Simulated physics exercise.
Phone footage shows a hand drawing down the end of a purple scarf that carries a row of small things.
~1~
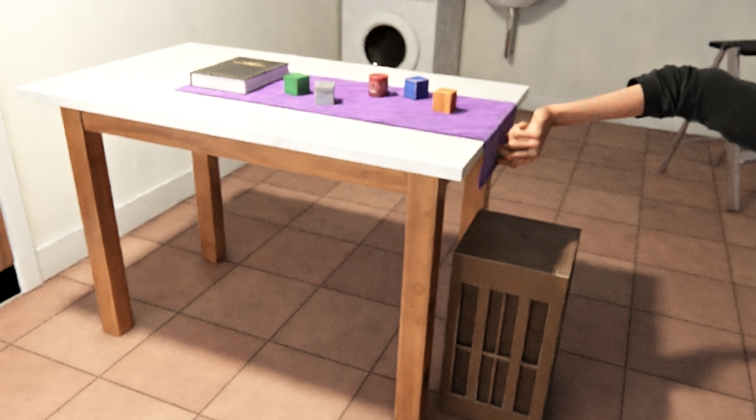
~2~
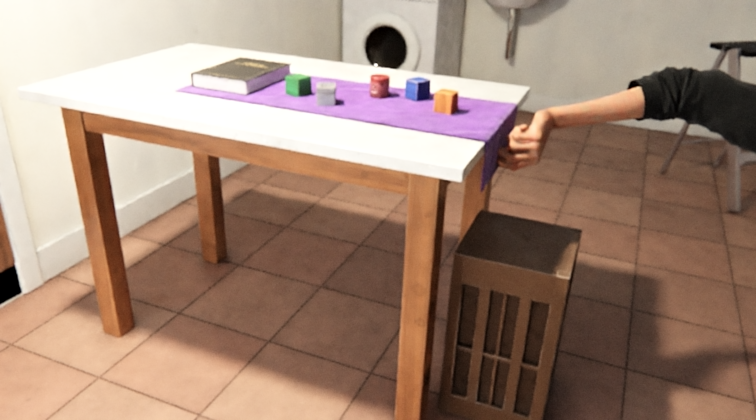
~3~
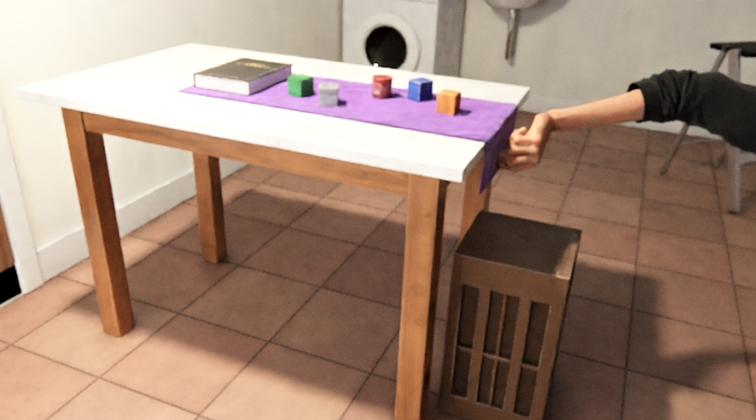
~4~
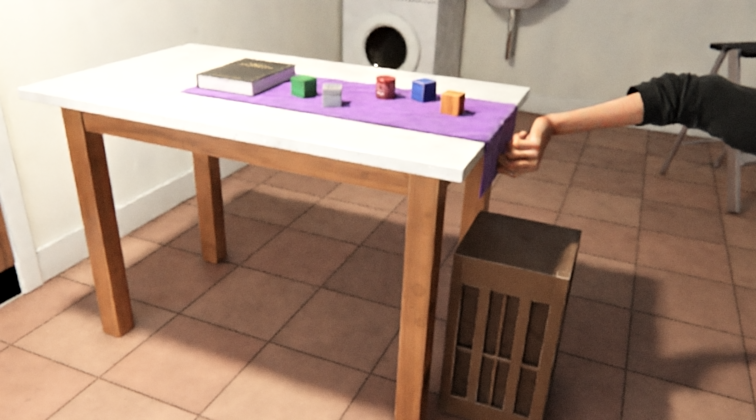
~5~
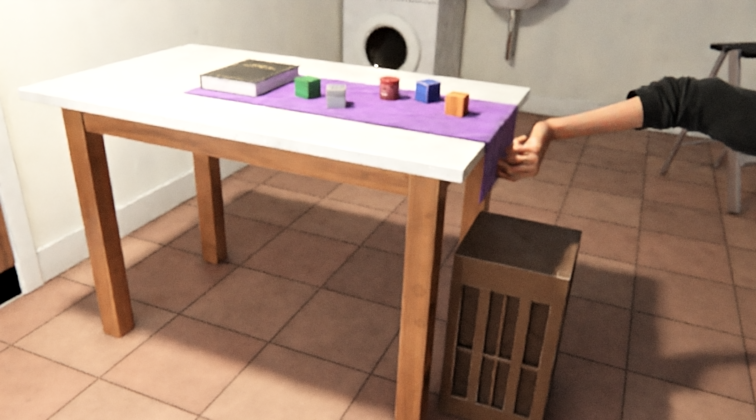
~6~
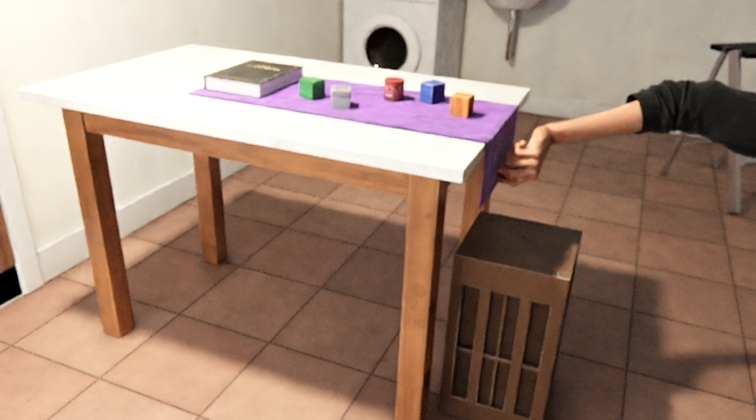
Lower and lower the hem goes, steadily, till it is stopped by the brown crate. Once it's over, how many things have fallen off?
The top is going to lose a single item.
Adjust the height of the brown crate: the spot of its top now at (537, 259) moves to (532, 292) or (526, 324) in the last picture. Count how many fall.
2 and 3.
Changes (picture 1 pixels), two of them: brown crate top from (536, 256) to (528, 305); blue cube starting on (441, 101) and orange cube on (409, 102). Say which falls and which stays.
Outcome: Blue cube is gone; orange cube is gone.
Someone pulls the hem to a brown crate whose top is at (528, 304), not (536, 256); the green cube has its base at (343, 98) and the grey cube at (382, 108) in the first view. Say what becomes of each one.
The green cube ends up still on top and the grey cube ends up off the top.
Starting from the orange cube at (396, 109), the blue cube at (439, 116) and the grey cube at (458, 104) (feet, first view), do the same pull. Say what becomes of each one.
Here's how it goes: The orange cube makes it through, the blue cube ends up down, and the grey cube ends up down.
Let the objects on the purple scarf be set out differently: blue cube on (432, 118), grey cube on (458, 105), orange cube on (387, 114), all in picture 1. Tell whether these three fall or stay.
The blue cube will end up off, the grey cube will end up off, the orange cube will stay where it is.
A little later, hem near (494, 209); all still up.
Next, hem on the crate; orange cube gone.
When it is over, hem on the crate; orange cube gone. The table loses one.
